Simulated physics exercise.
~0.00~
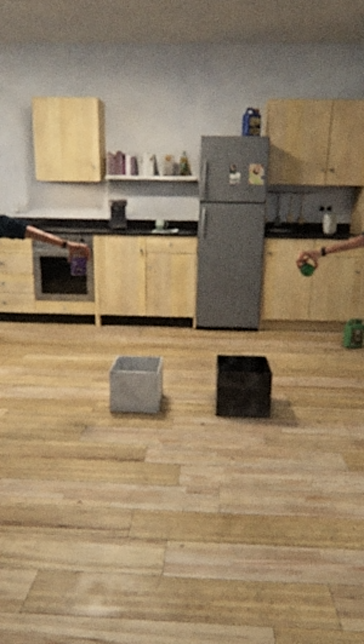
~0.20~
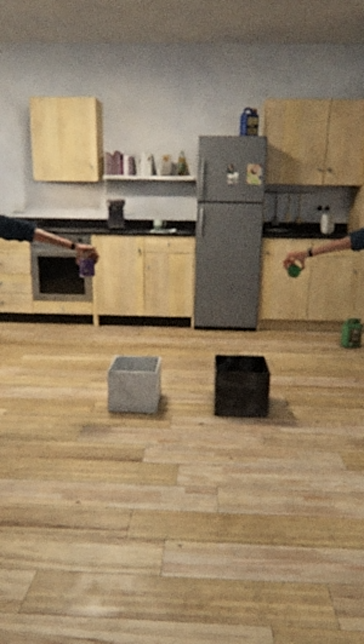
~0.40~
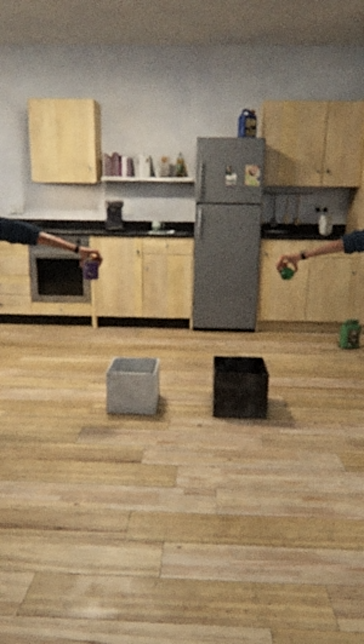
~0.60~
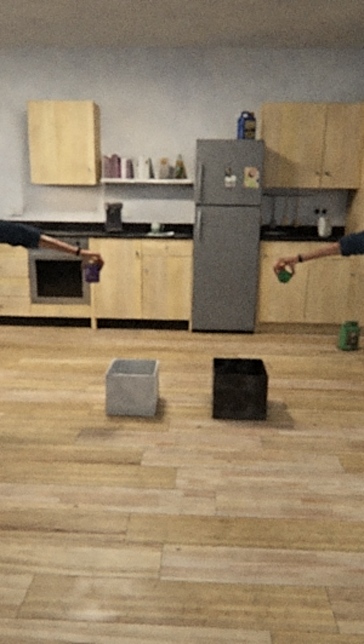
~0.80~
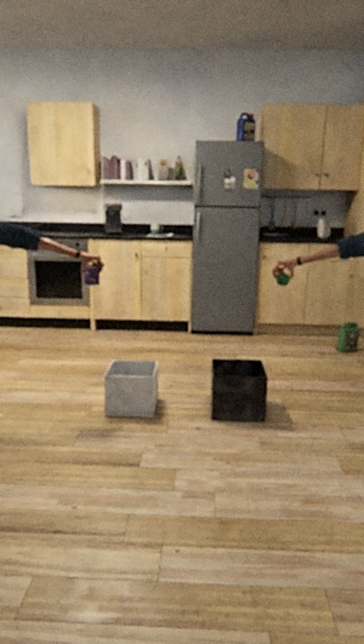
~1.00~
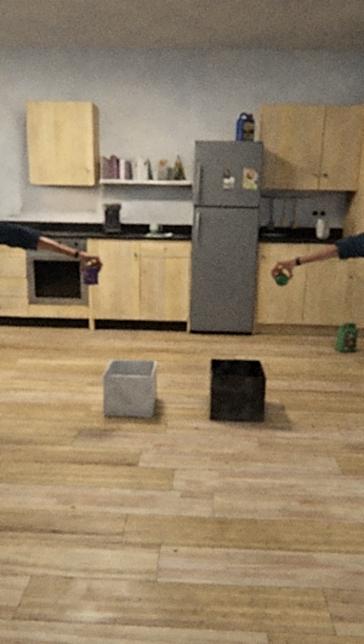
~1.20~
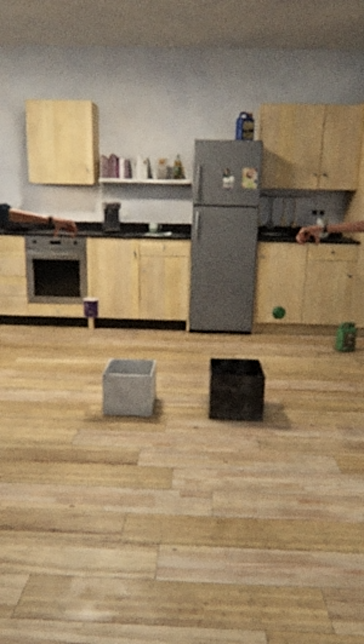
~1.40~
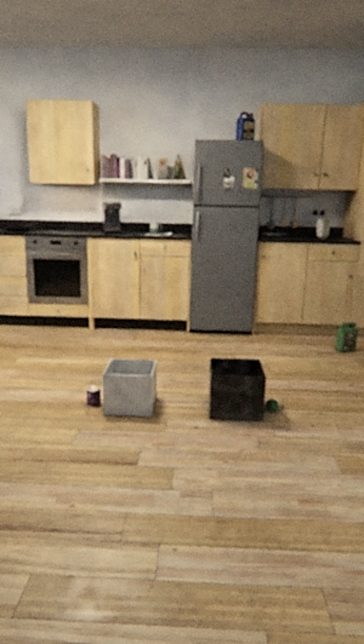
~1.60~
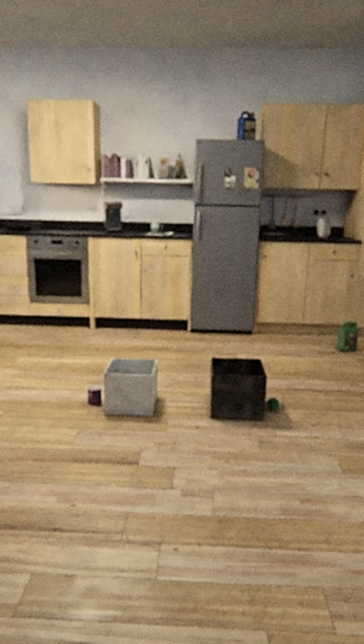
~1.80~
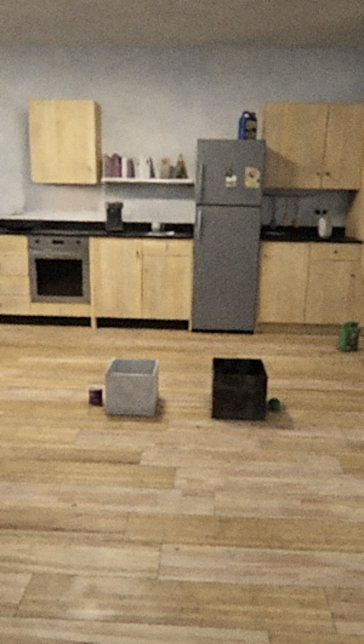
The clip shows two outstretched hands in a kitchen, one holding a small purple container at left and one a green round object at right, moving slightly inward above two baskets. Both let go and withdraw, and the objects drop to the floor, resting just outside the baskets.
